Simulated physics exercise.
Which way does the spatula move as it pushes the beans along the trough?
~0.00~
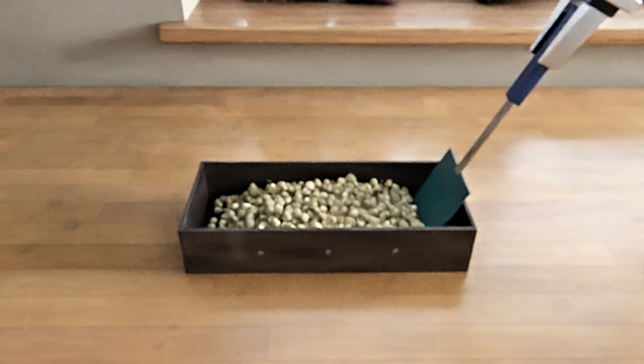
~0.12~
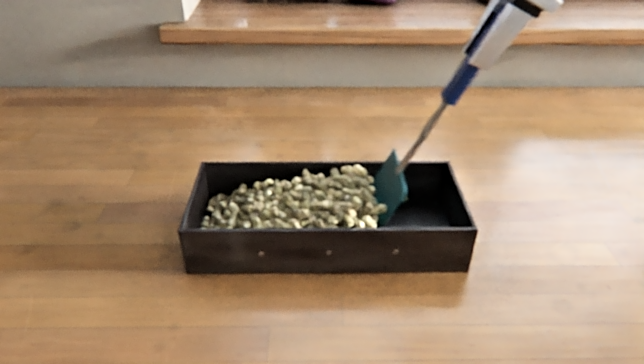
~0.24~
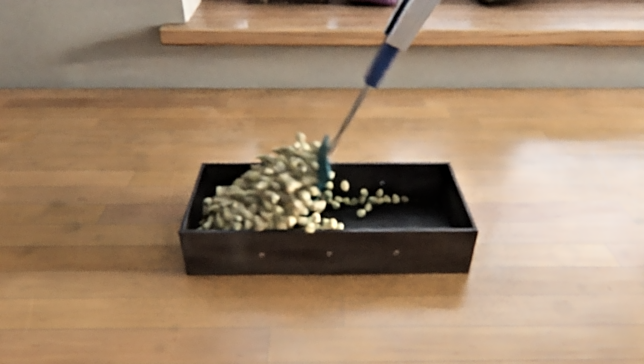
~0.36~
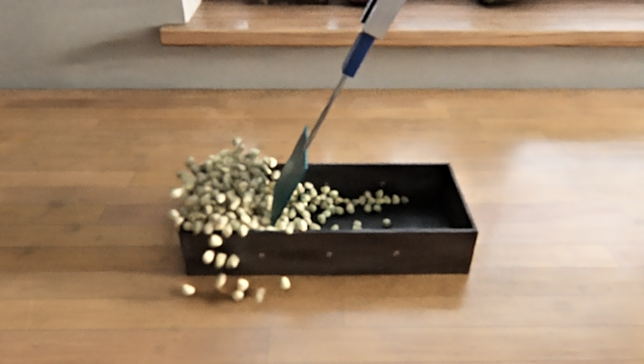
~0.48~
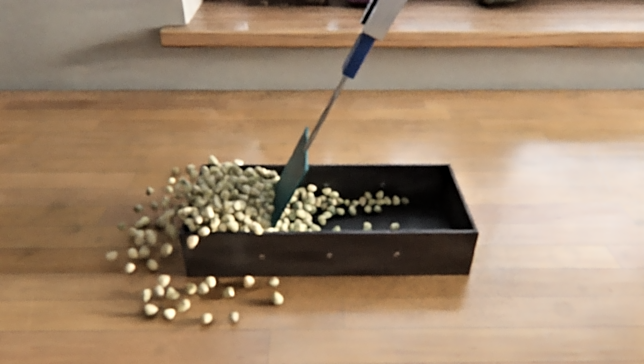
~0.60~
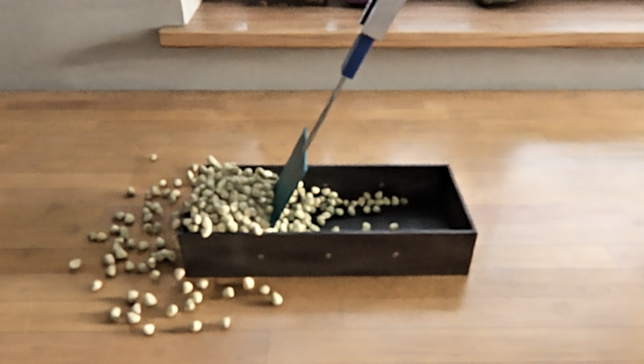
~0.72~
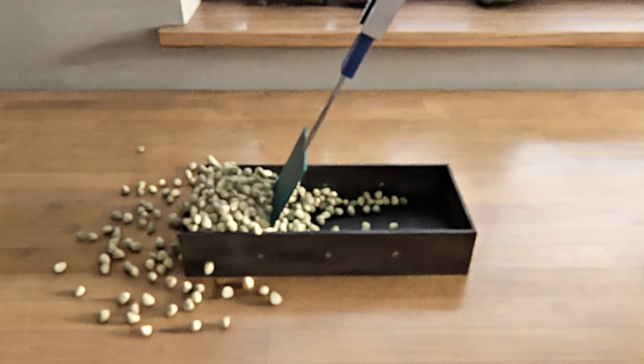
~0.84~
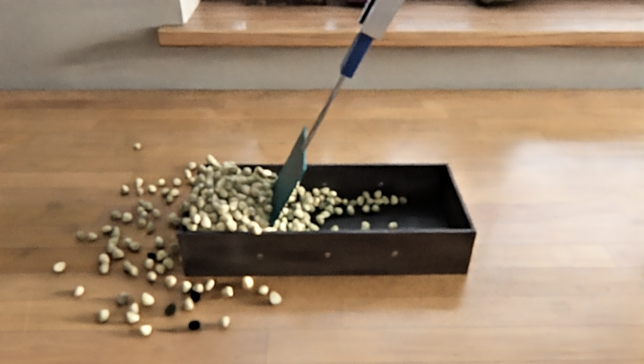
The spatula moves to the left, starting near the right end of the trough and stopping left of the middle.
